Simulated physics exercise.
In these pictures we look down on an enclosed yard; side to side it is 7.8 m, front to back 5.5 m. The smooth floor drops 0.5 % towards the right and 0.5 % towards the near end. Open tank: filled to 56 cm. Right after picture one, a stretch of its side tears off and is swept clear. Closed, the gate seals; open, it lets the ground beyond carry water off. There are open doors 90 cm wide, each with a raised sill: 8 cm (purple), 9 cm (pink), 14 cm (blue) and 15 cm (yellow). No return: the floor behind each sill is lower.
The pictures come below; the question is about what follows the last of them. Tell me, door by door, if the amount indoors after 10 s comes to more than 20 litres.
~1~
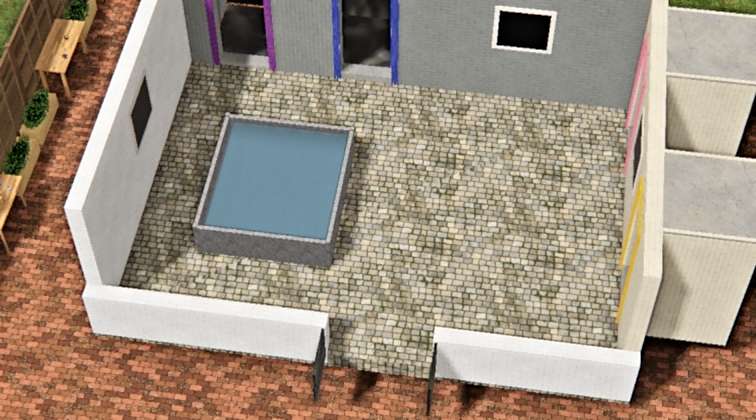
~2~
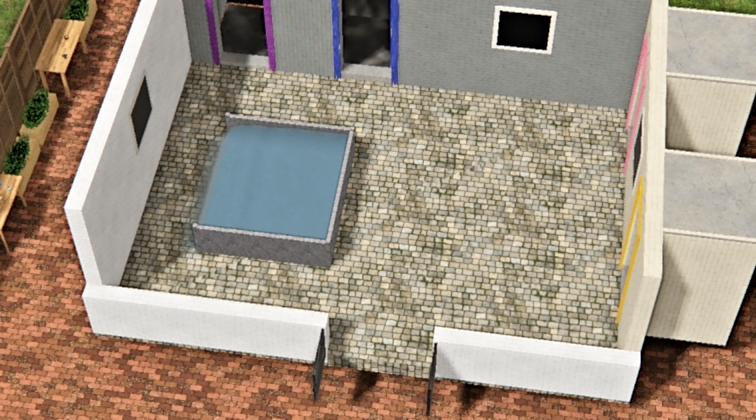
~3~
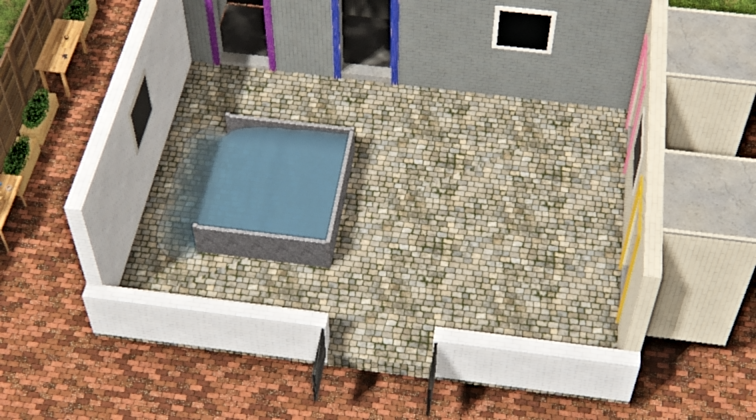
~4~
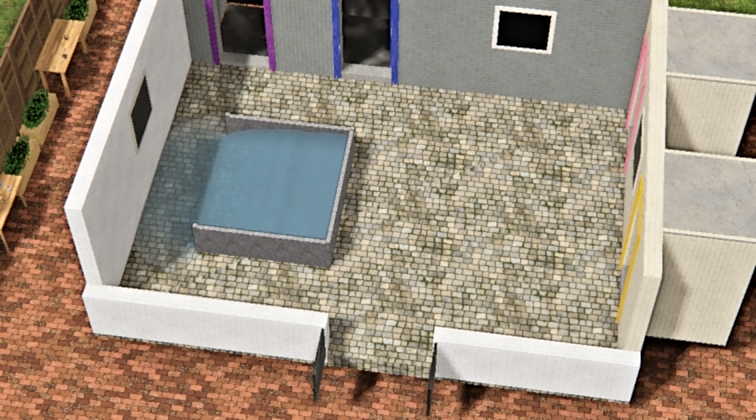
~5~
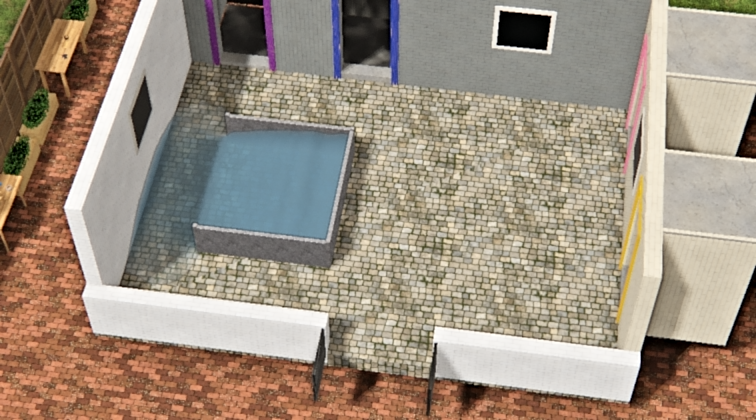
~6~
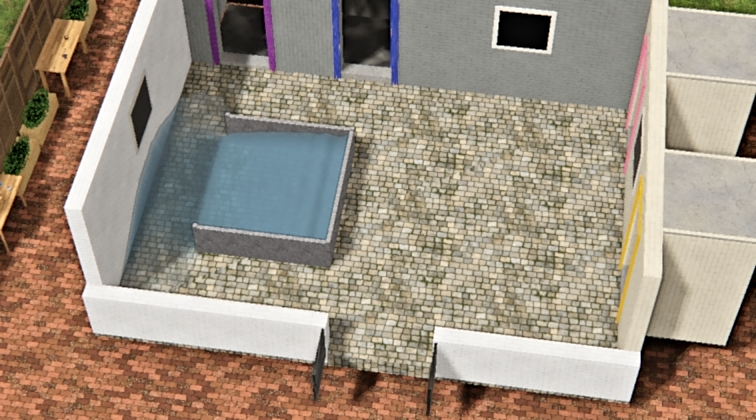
Door by door: The purple door lets in more than 20 litres; the pink door lets in no more than 20 litres; the blue door lets in no more than 20 litres; the yellow door lets in no more than 20 litres.
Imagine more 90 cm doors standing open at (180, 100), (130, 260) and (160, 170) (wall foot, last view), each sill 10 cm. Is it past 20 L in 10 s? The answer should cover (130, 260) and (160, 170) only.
Well, the first is beyond the mark and the second is beyond the mark.
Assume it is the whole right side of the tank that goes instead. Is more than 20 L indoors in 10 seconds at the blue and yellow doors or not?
Blue short, yellow beyond.
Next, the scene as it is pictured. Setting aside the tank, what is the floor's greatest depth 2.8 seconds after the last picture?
Around 26 centimetres.
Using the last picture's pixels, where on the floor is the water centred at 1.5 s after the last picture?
The water's centre sits at about (217, 196).
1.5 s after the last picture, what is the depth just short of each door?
Centimetres: Purple 23 / pink 0 / blue 0 / yellow 0.
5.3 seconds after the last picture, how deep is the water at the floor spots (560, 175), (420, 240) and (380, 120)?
First spot near 2 cm, second near 2 cm, third near 3 cm.
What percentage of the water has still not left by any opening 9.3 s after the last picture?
That would be close to 90 per cent.
Then, 0.7 s after the last picture water covers 15 % of the floor and is deepest (43 cm) near (152, 186); purple door not reached, pink door not reached, blue door not reached, yellow door not reached.
Then, 1.5 s after the last picture water covers 20 % of the floor and is deepest (44 cm) near (115, 302); purple door 23 cm at the sill, 20 L in, pink door not reached, blue door not reached, yellow door not reached.
Then, 2.8 s after the last picture water covers 45 % of the floor and is deepest (26 cm) near (115, 302); purple door 21 cm at the sill, 130 L in, pink door not reached, blue door 5 cm at the sill, 0 L in, yellow door not reached.
Then, 5.3 s after the last picture water covers 90 % of the floor and is deepest (16 cm) near (613, 377); purple door 9 cm at the sill, 182 L in, pink door 8 cm at the sill, 0 L in, blue door 4 cm at the sill, 0 L in, yellow door 10 cm at the sill, 0 L in.
Then, 9.3 s after the last picture water covers 95 % of the floor and is deepest (10 cm) near (565, 371); purple door 6 cm at the sill, 187 L in, pink door 9 cm at the sill, 0 L in, blue door 3 cm at the sill, 0 L in, yellow door 7 cm at the sill, 0 L in.
